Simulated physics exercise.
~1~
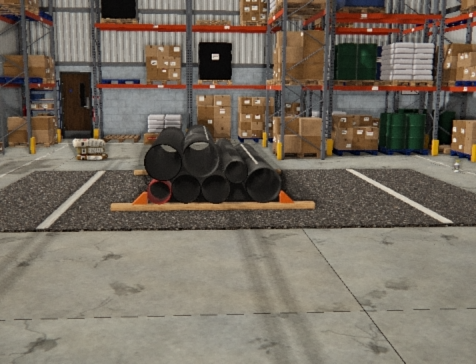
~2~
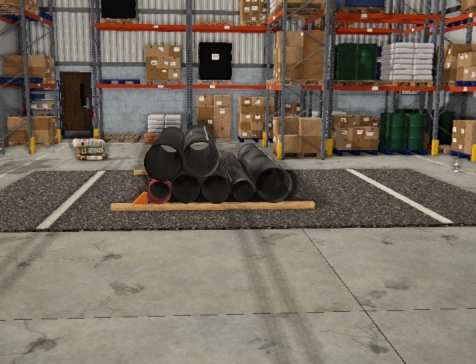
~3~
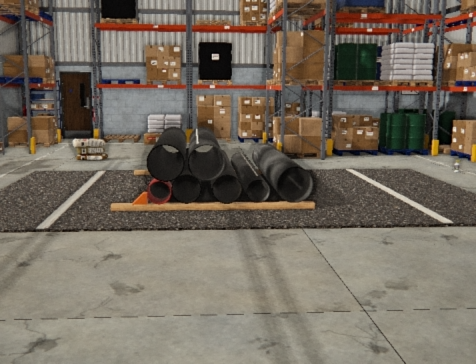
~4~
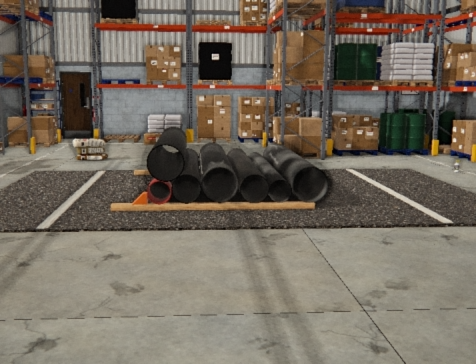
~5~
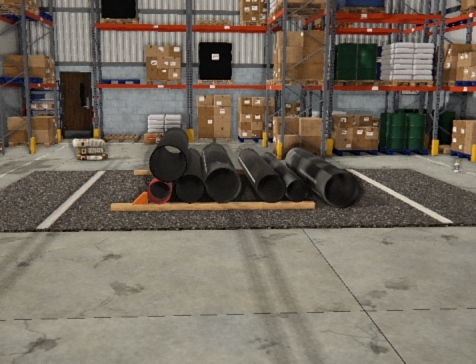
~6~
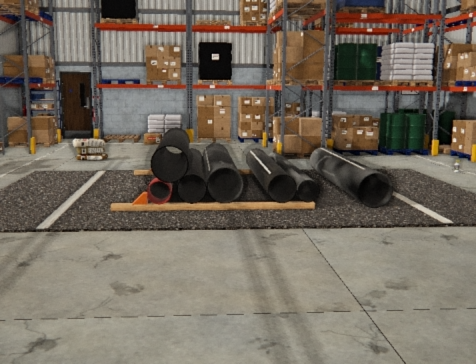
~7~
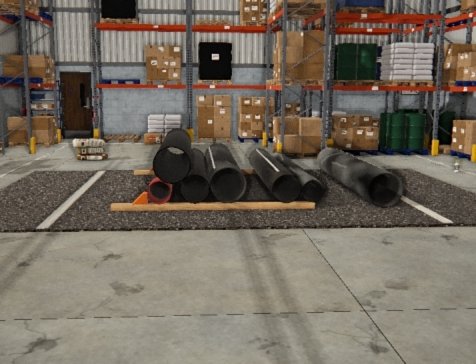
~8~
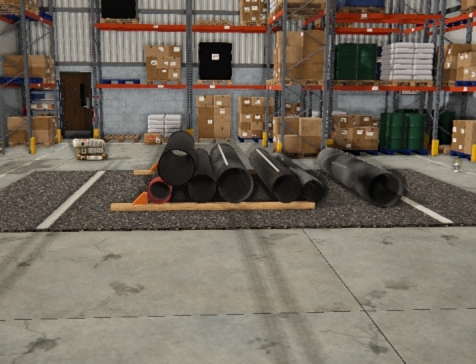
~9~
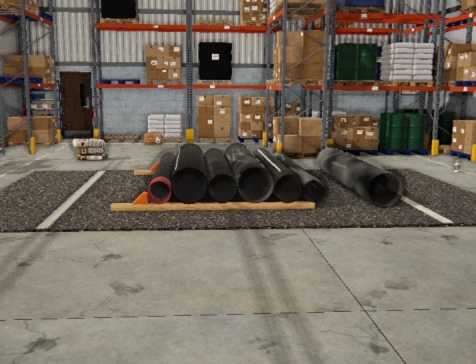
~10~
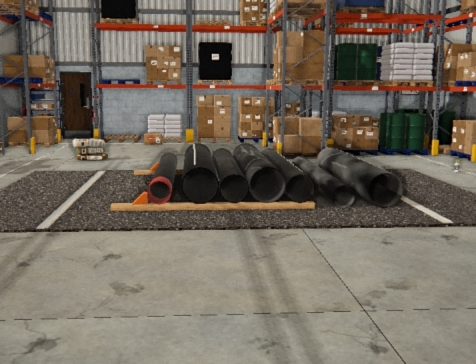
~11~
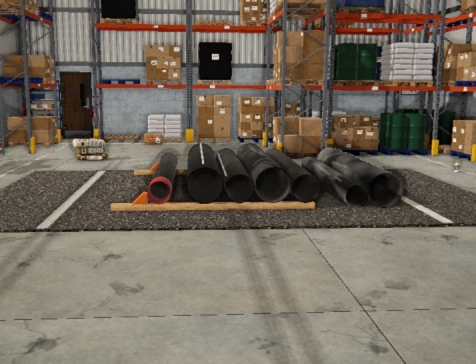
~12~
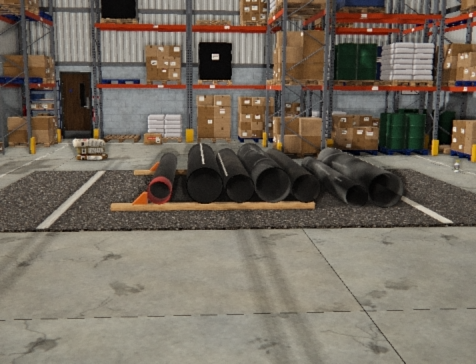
Stacked black pipes slumping and rolling rightward off timber bearers onto gravel, the red pipe staying at left as they settle.
